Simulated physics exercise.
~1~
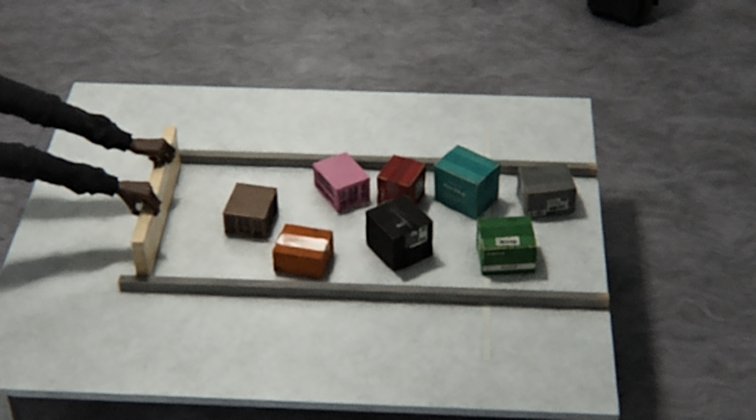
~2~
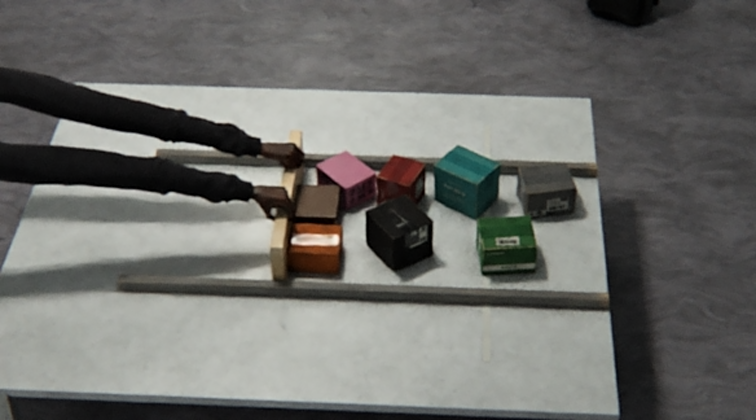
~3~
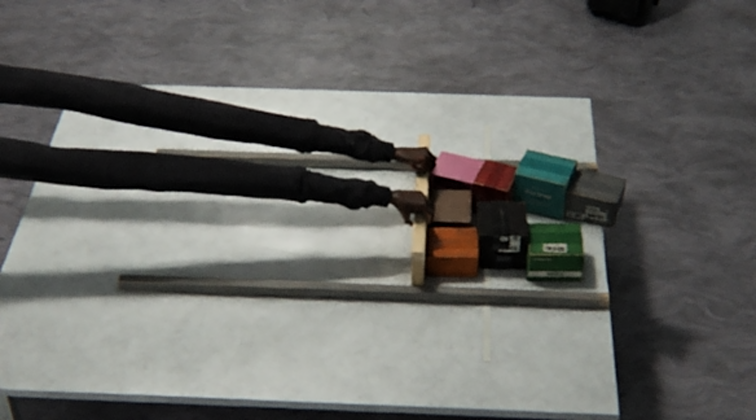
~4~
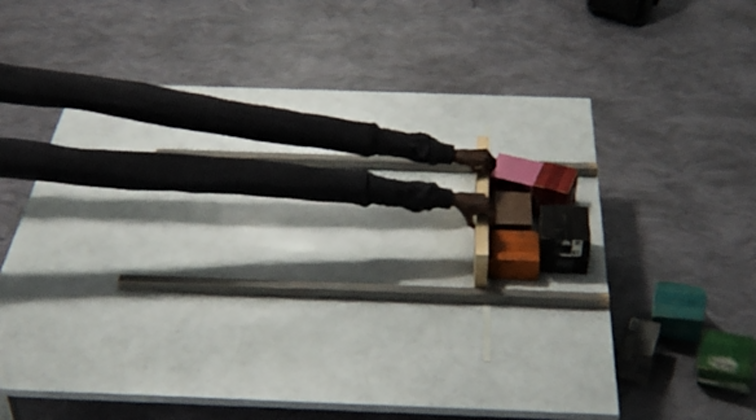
A wooden plank, pushed rightward by two dark-sleeved arms, swept a jumble of colourful boxes along a pale tabletop between two rails until the turquoise, green and grey ones dropped off the right edge, while the pink, red, brown, orange and black ones stayed on.
